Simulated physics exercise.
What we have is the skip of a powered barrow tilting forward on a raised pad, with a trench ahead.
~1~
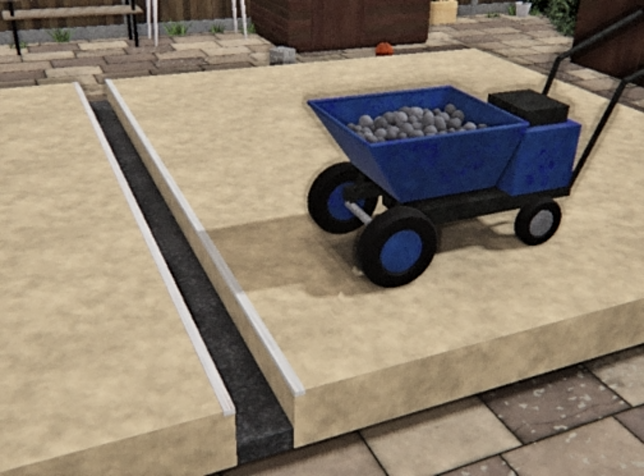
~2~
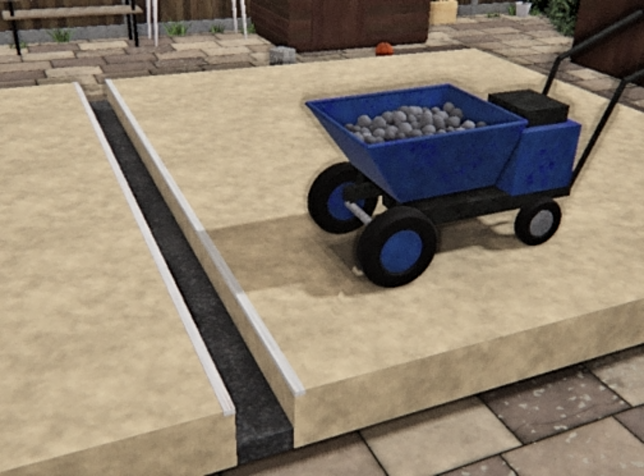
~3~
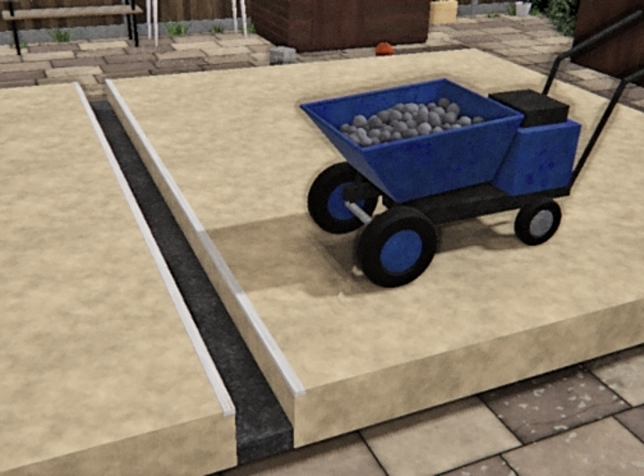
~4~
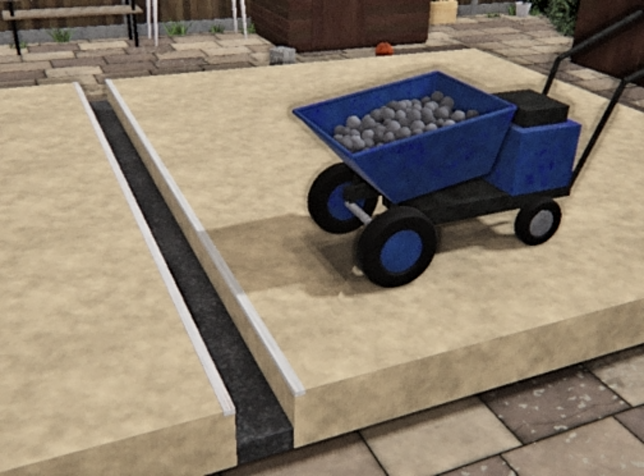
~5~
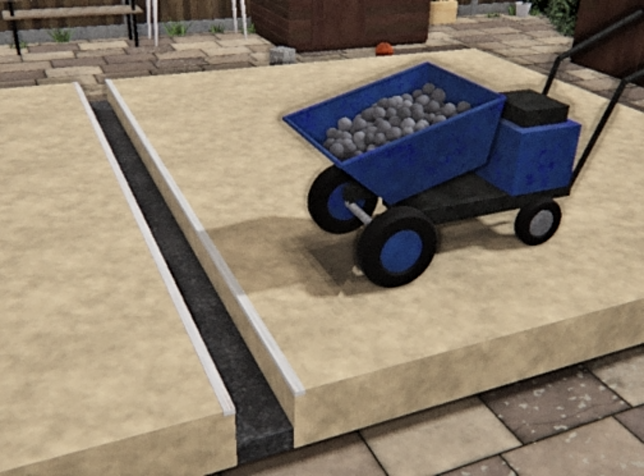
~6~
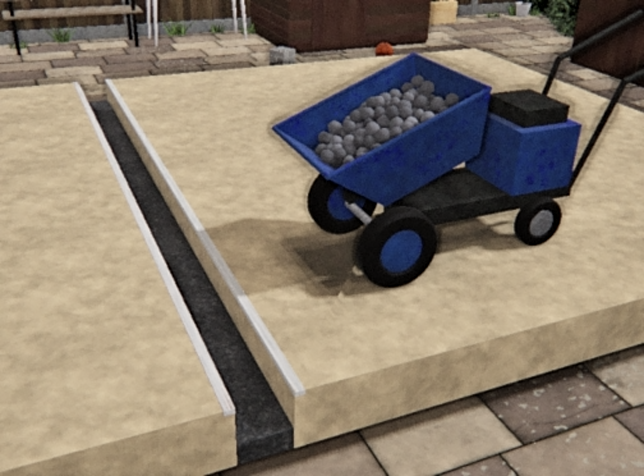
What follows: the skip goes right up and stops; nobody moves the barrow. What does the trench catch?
Between the edges lies more than half of the load.
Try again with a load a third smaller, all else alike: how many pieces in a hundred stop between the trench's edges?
Close to 70 per cent.
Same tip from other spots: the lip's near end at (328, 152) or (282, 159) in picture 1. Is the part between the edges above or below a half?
At the first place most of it, at the second less than half.
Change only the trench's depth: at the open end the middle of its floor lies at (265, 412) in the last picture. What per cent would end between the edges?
It comes to 50 per cent or so.
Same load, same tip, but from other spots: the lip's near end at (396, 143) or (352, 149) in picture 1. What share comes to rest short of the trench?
In turn 40 and 10 in a hundred.
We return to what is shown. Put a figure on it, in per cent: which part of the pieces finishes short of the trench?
Roughly 20 in a hundred.
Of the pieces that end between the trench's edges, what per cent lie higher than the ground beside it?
About 15 per cent.
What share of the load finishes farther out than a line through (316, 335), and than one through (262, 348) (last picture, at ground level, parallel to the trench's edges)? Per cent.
Roughly 100 per cent, and 80 per cent.
Shortly afterwards, skip tipped steeply; the whole lot in the skip.
Next, skip tipped right over; the bulk in the skip; a little short of the trench; a little in or heaped over the trench; only a few falling.
Some moments later, skip tipped right over; near a quarter in the skip; near a quarter short of the trench; near half in or heaped over the trench; only a few beyond it; only a few falling.
In the end, skip tipped right over; only a few in the skip; near a quarter short of the trench; the bulk in or heaped over the trench; a little beyond it.
